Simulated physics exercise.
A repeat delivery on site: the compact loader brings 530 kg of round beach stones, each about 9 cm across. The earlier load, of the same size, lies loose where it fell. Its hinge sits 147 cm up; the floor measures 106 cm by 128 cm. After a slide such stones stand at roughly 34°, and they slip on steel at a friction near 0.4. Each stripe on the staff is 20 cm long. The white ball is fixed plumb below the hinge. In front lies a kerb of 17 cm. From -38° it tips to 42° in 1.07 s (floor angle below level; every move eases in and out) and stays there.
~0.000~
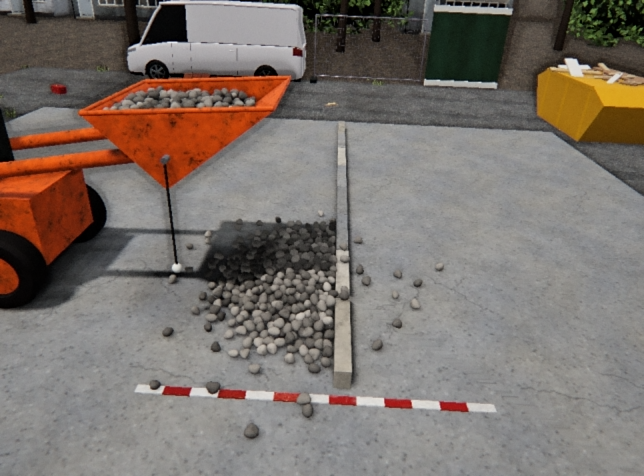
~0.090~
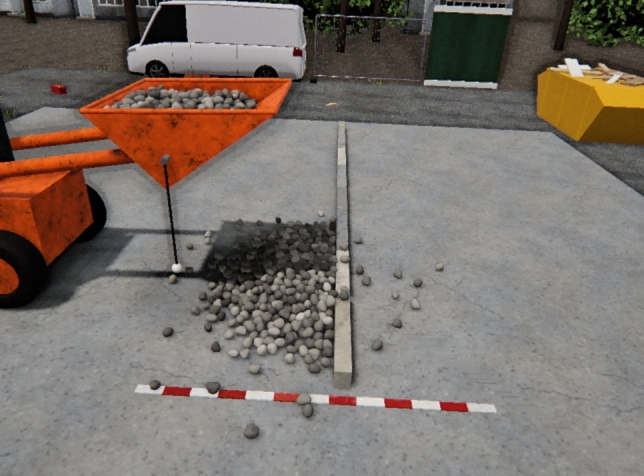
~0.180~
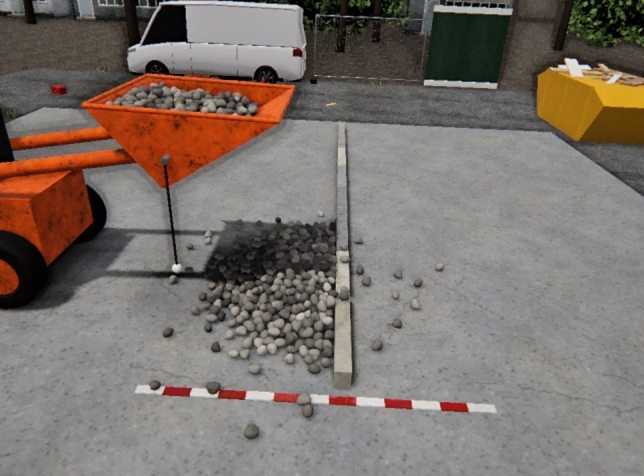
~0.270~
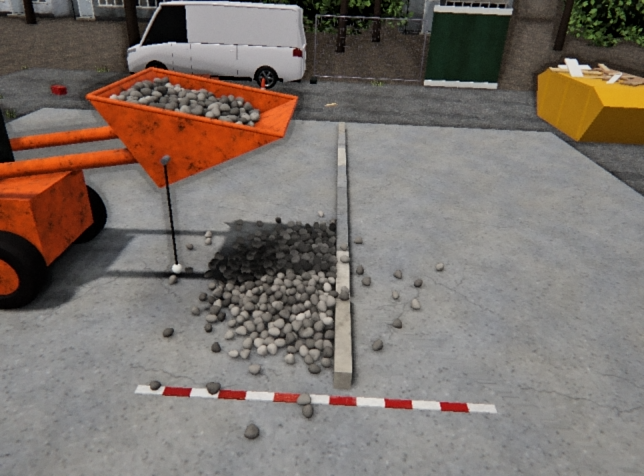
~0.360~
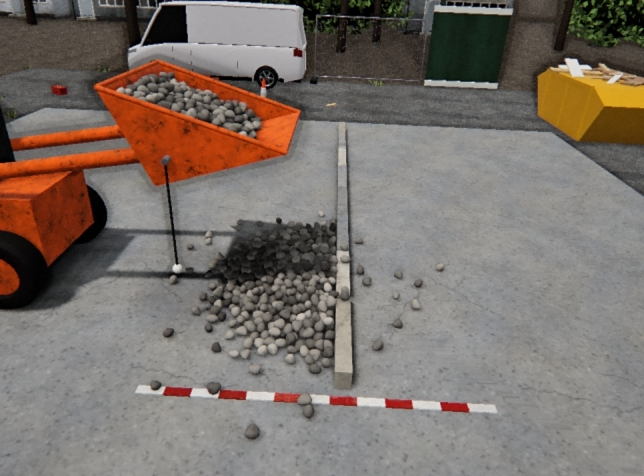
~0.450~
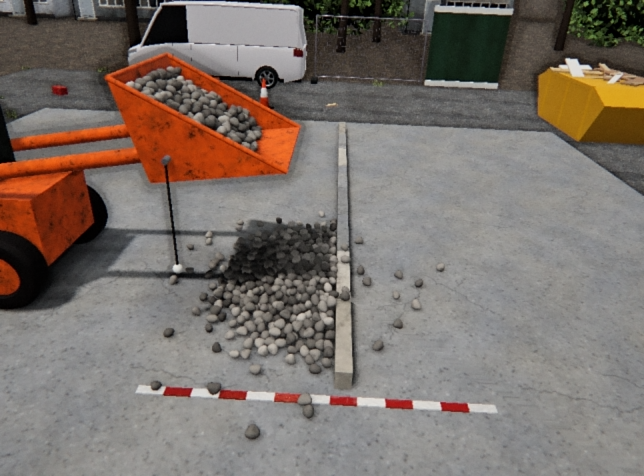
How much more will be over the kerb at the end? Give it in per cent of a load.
Some 26 per cent is added.
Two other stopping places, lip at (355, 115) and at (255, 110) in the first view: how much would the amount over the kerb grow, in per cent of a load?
First some 90, then 15 per cent.
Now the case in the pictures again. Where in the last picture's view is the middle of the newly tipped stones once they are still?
Around (311, 270).
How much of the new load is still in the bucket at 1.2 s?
It holds some 60 per cent.
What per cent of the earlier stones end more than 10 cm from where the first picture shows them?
Roughly 15 per cent of them.
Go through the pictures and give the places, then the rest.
In the first frame, the bucket is at -38°, its lip at (274, 109); the top of the load is at (187, 96). The earlier load is highest near (297, 261), 25 cm above ground level, 98 % on this side of the kerb, 2 % over the kerb.
In the second frame, the bucket is at -36°, its lip at (275, 112); the top of the load is at (170, 96); the stones move at 0.1 m/s on average.
In the third frame, the bucket is at -32°, its lip at (279, 122); the top of the load is at (161, 94); the stones move at 0.3 m/s on average.
In the fourth frame, the bucket is at -25°, its lip at (283, 136); the top of the load is at (156, 88); the stones move at 0.4 m/s on average.
In the fifth frame, the bucket is at -17°, its lip at (287, 153); the top of the load is at (160, 81); the stones move at 0.5 m/s on average.
In the sixth frame, lip at (287, 172), floor tilted -7°, highest stones at (167, 77); the stones move at 0.5 m/s on average.
After 0.8 s the floor is at 29°; in per cent of one load, 100 in the bucket, 98 on this side of the kerb, 2 over the kerb; the foremost stones are at (402, 295).
After 1.2 s the floor is at 42°; in per cent of one load, 58 in the bucket, 139 on this side of the kerb, 2 over the kerb; the foremost stones are at (402, 295).
After 1.5 s the floor is at 42°; in per cent of one load, 9 in the bucket, 181 on this side of the kerb, 9 over the kerb; the foremost stones are at (405, 285).
After 4.3 s the floor is at 42°; in per cent of one load, 0 in the bucket, 171 on this side of the kerb, 28 over the kerb; the foremost stones are at (532, 306). Net gain over the kerb, 26.
